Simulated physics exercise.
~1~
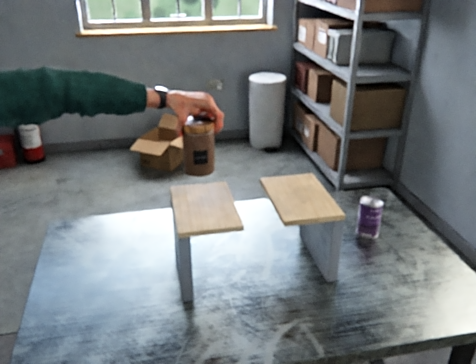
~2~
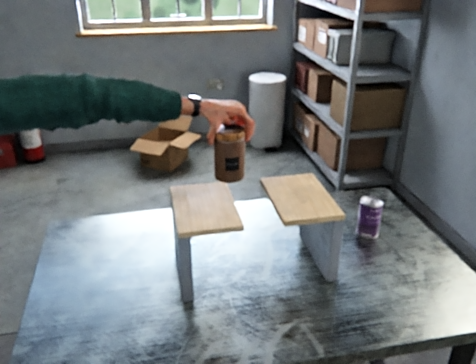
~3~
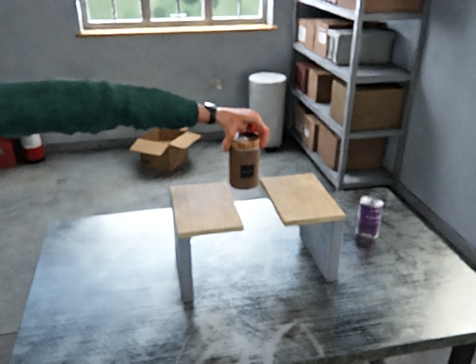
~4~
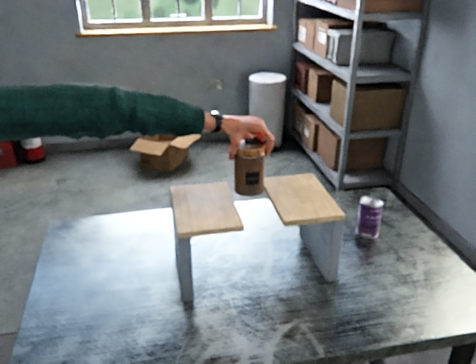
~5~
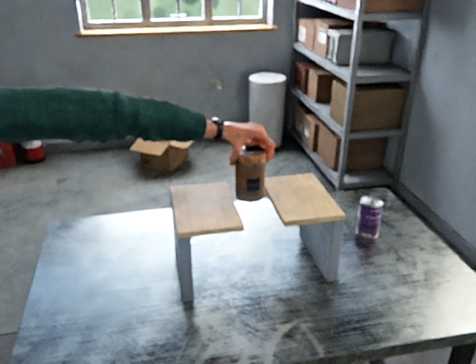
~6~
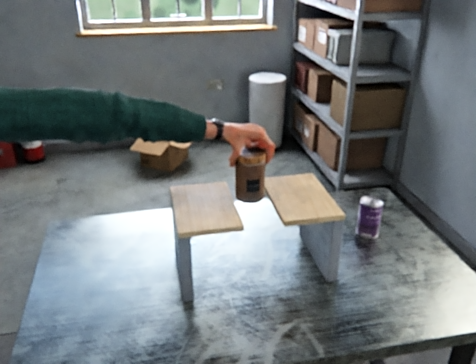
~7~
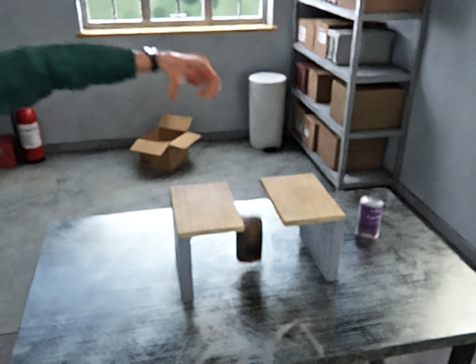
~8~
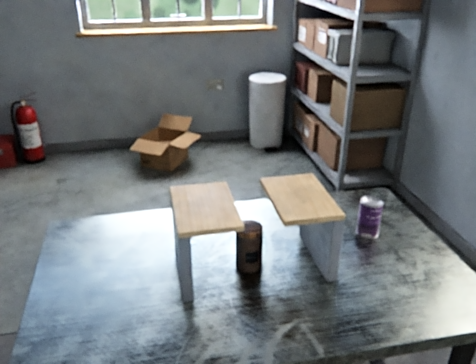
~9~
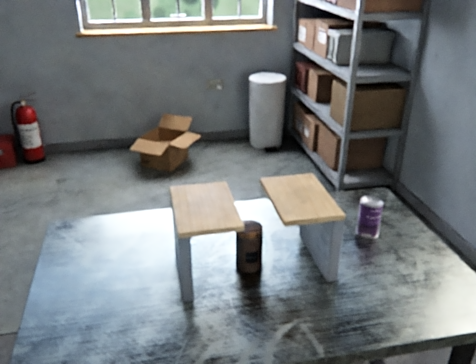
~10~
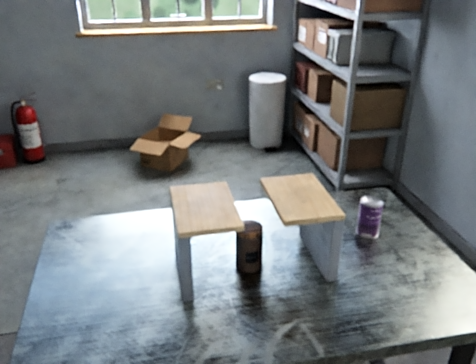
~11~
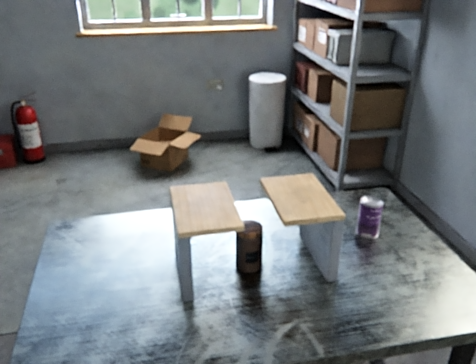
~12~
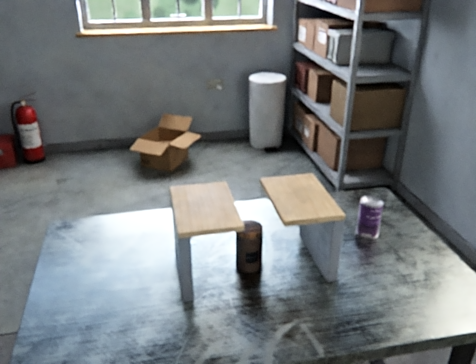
A hand in a green sleeve carried a brown jar rightward over the gap between two wooden ledges, lowered it and let go. The jar dropped through and ended upright on the table between them, while the purple tin stayed put.
